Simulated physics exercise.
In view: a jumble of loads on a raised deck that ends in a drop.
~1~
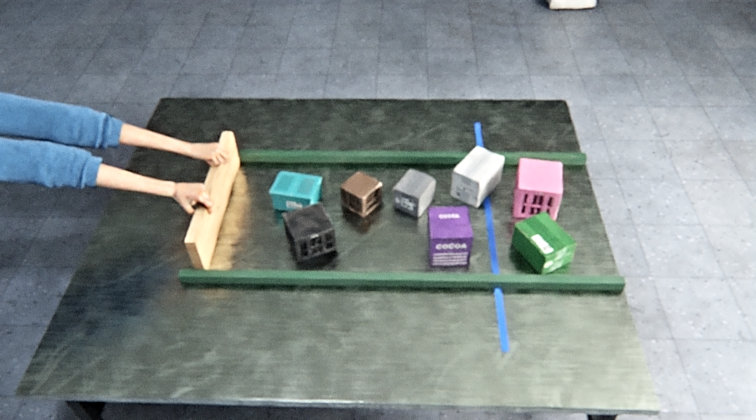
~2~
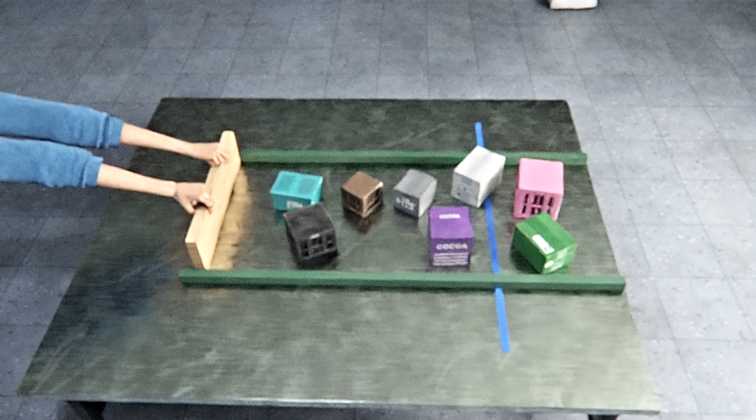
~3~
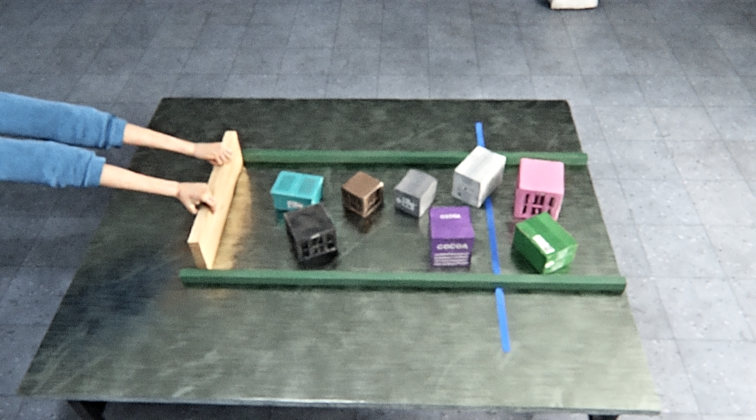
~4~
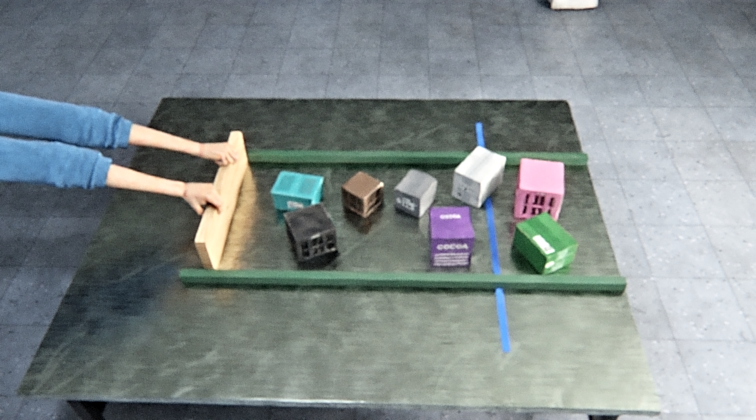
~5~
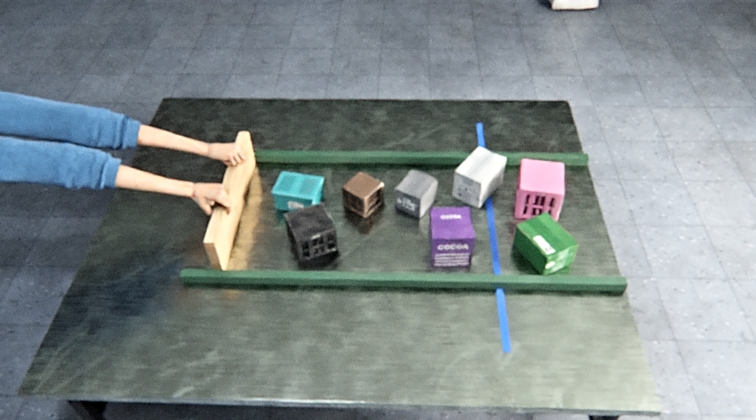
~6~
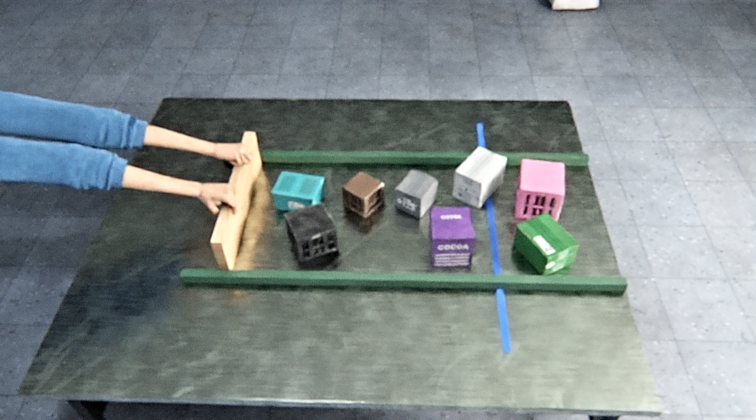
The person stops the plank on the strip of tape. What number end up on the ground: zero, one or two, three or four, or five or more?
In the end the number that fall off is one or two.
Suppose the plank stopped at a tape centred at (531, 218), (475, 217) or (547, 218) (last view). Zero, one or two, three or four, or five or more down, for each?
The falls would be three to four; one to two; at least five.
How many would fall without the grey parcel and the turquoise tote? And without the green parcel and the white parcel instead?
It would be 0 and 1.
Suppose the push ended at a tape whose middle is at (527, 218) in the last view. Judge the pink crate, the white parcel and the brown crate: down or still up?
The pink crate comes down; the white parcel comes down; the brown crate stays on.
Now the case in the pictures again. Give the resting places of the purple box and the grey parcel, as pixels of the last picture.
Near (560, 239) and (580, 195).
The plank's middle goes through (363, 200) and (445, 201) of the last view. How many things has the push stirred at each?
First 5, then 8.
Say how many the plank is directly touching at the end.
That makes 2.
A little later, none off yet; pink crate at rest near (539, 191); green parcel at rest near (545, 244); white parcel at rest near (479, 177).
Next, none off yet; pink crate at rest near (540, 191); green parcel at rest near (545, 244); white parcel shifted a little near (504, 173).
Later still, none off yet; pink crate shifted about its own width near (595, 194); green parcel shifted a little near (555, 245); white parcel shifted well along near (557, 169).
When it is over, the number that fall off is one or two; down, white parcel and pink crate.
